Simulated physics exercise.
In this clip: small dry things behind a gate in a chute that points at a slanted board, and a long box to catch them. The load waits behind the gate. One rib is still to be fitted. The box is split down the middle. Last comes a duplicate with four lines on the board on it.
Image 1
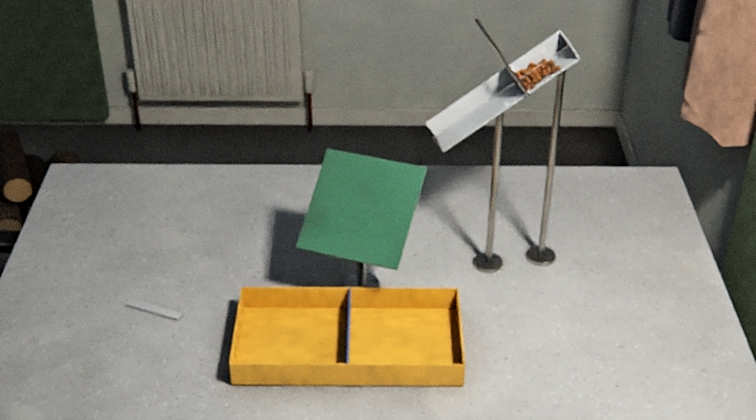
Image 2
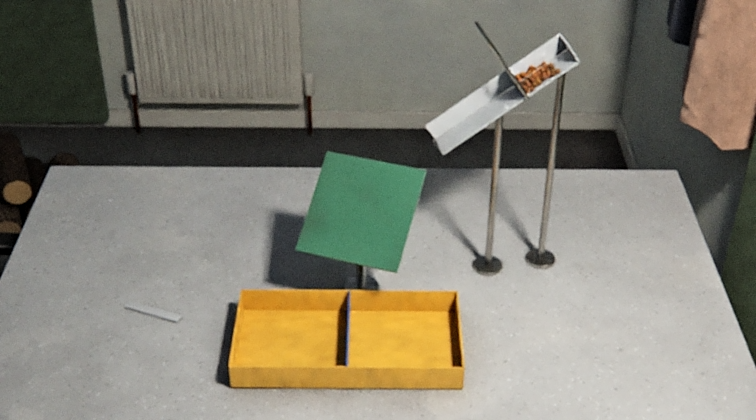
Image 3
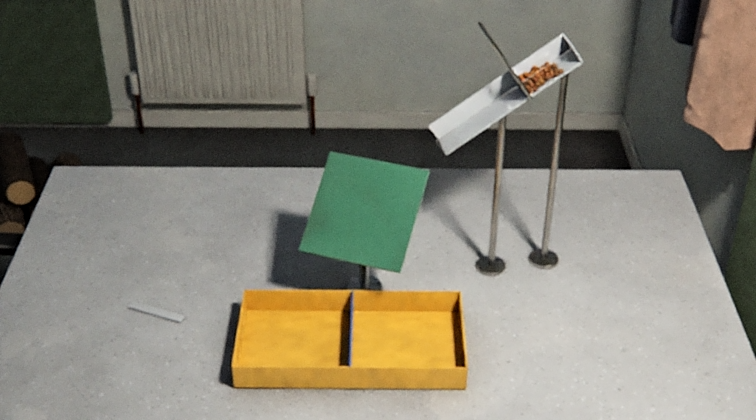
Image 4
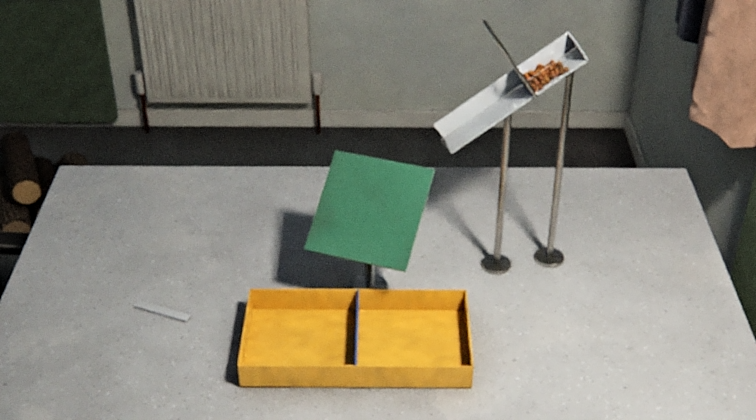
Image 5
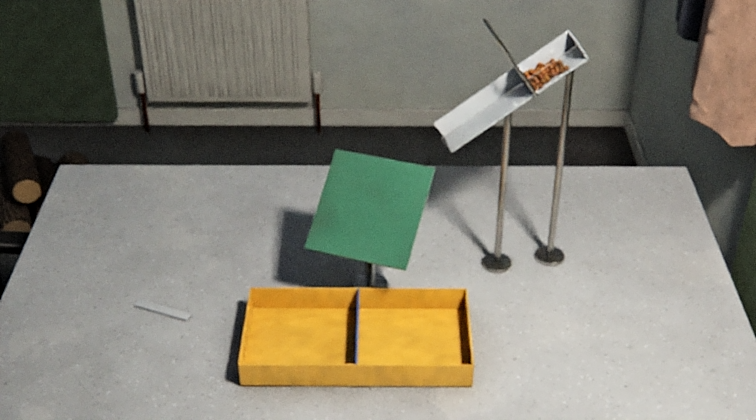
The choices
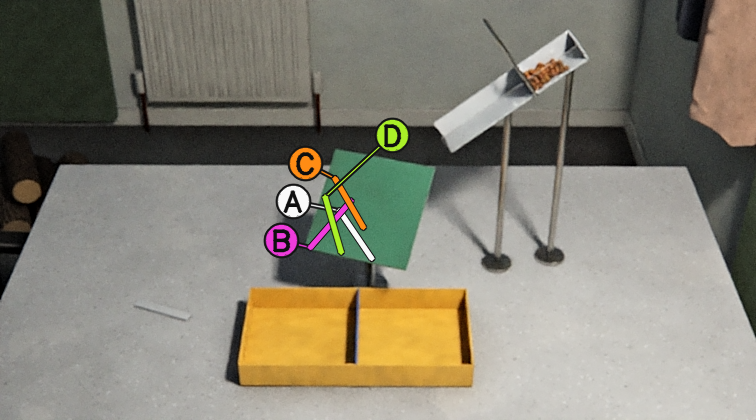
A yellow divided box sitting before a tilted green board and a raised chute of small brown pieces, nothing visibly moving.
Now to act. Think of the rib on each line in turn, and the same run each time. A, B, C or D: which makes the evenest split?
C beats the others.
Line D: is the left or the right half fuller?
More lands on the left.
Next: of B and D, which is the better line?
Here it is line D.
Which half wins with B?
Left.
On the marked copy, line A from (339, 210) to (371, 258); line B from (351, 200) to (310, 247); line C from (335, 178) to (363, 227); line D from (325, 197) to (341, 252).
With A, of what is caught, a small part in the left half, most in the right.
With B, of what is caught, all in the left half, none in the right.
With C, of what is caught, about two thirds in the left half, about a third in the right.
With D, of what is caught, most in the left half, a small part in the right.
